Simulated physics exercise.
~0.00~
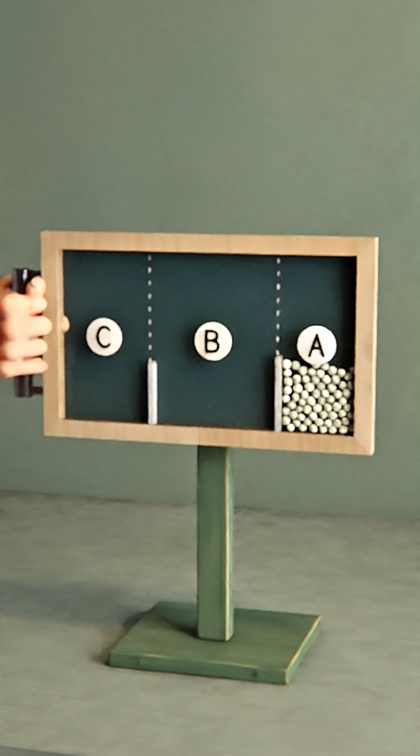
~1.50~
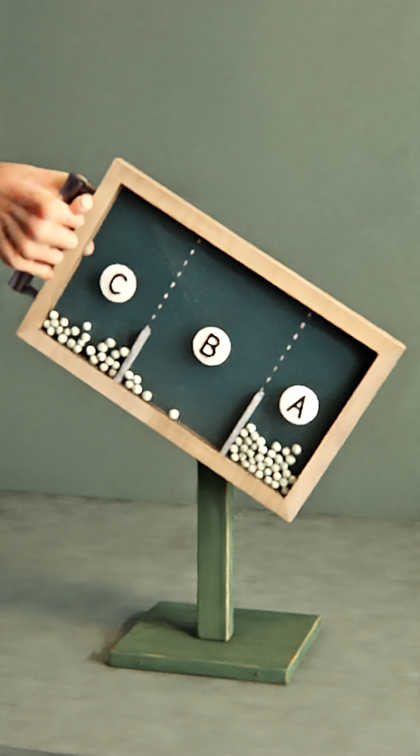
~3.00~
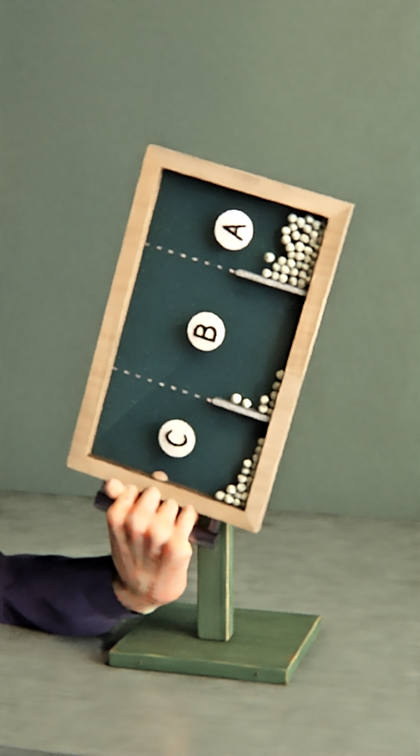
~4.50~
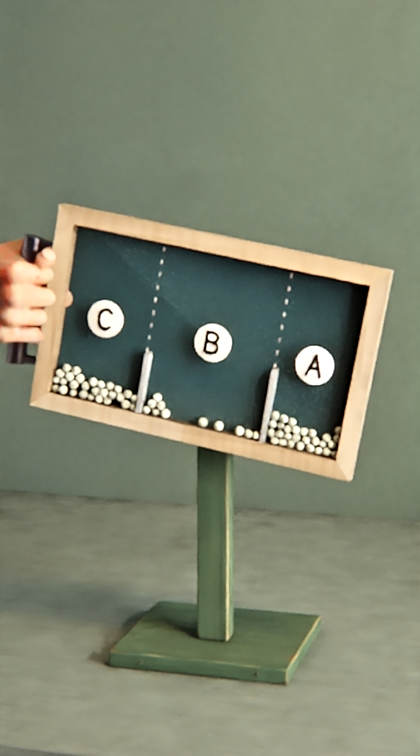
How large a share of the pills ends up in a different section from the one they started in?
A high share, more than half of them. The pills all start in section A, and by the end most of them lie in sections C and B.
